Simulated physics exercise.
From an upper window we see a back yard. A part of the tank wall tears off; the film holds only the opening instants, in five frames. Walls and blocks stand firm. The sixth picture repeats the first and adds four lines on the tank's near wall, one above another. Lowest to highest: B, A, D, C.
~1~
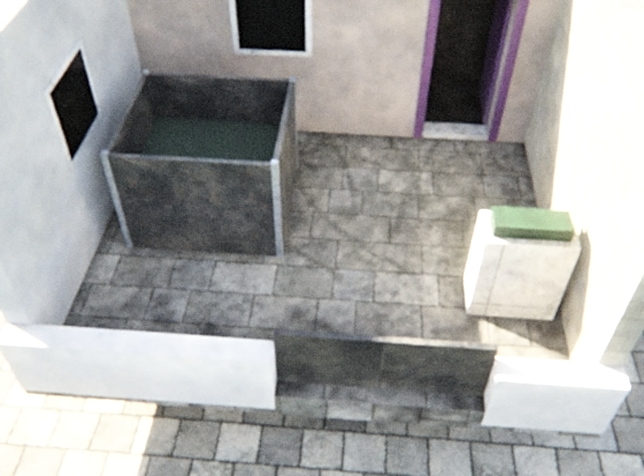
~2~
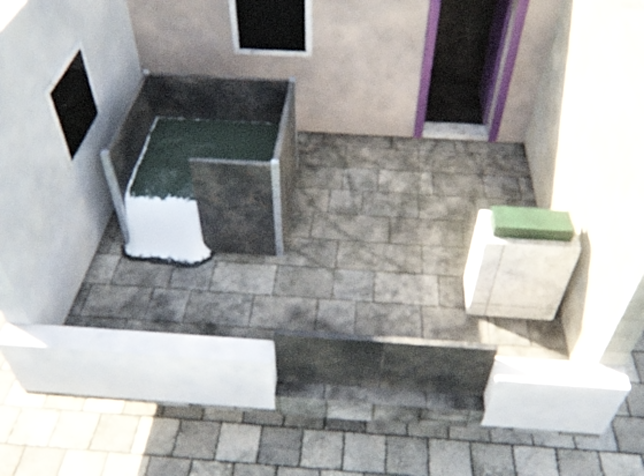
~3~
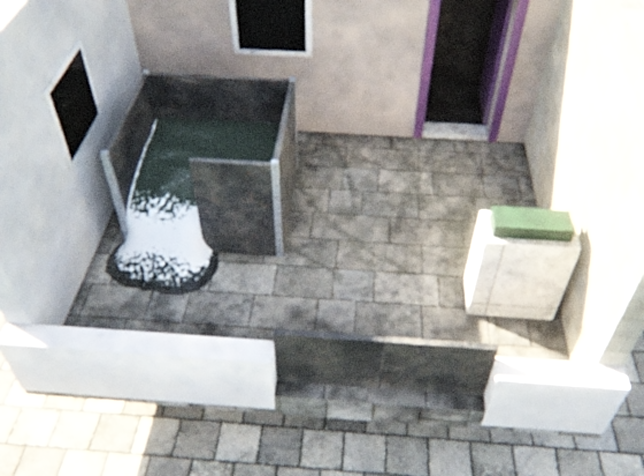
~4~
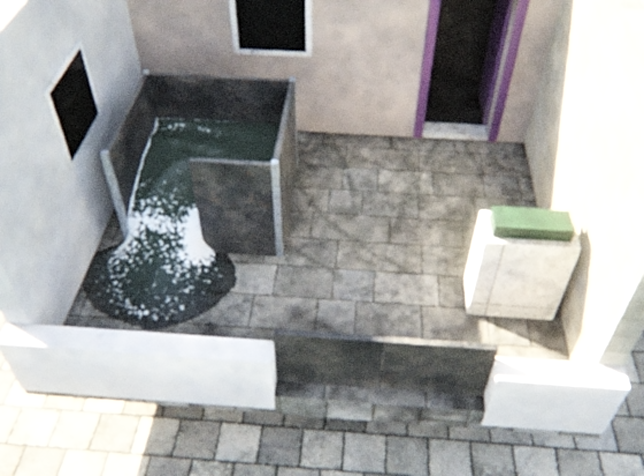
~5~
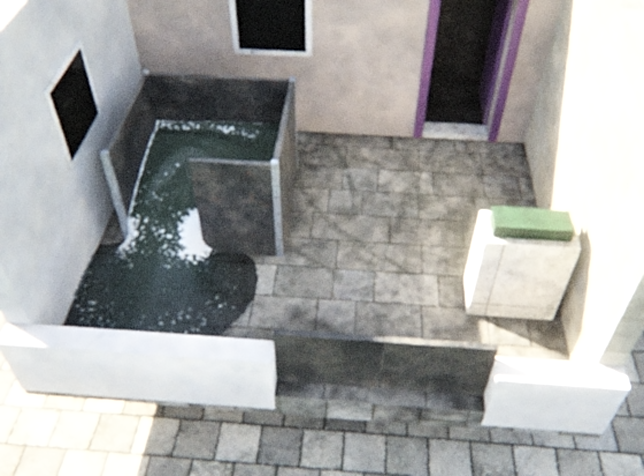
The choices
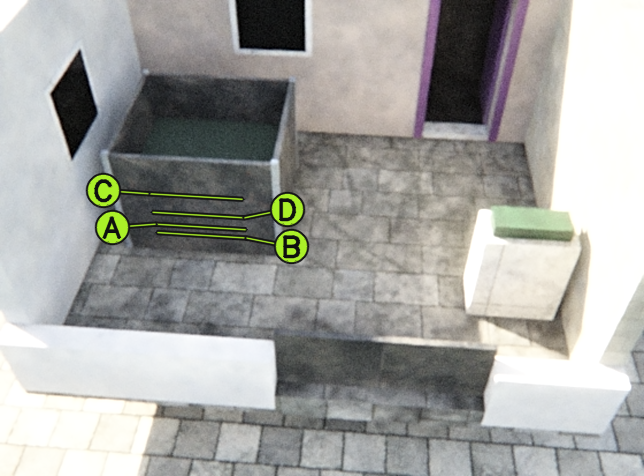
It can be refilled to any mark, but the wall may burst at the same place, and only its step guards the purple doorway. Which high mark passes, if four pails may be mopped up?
D.
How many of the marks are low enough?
Three of the four.
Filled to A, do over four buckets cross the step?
No.
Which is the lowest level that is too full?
The answer is C.
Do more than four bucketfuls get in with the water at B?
No.
In lime, A at (200, 226); B at (201, 235); C at (195, 196); D at (198, 215); from the bottom up B, A, D, C.
With A, nothing gets over.
With B, nothing gets over.
With C, about 11 bucketfuls get in.
With D, a bucket or two gets in.
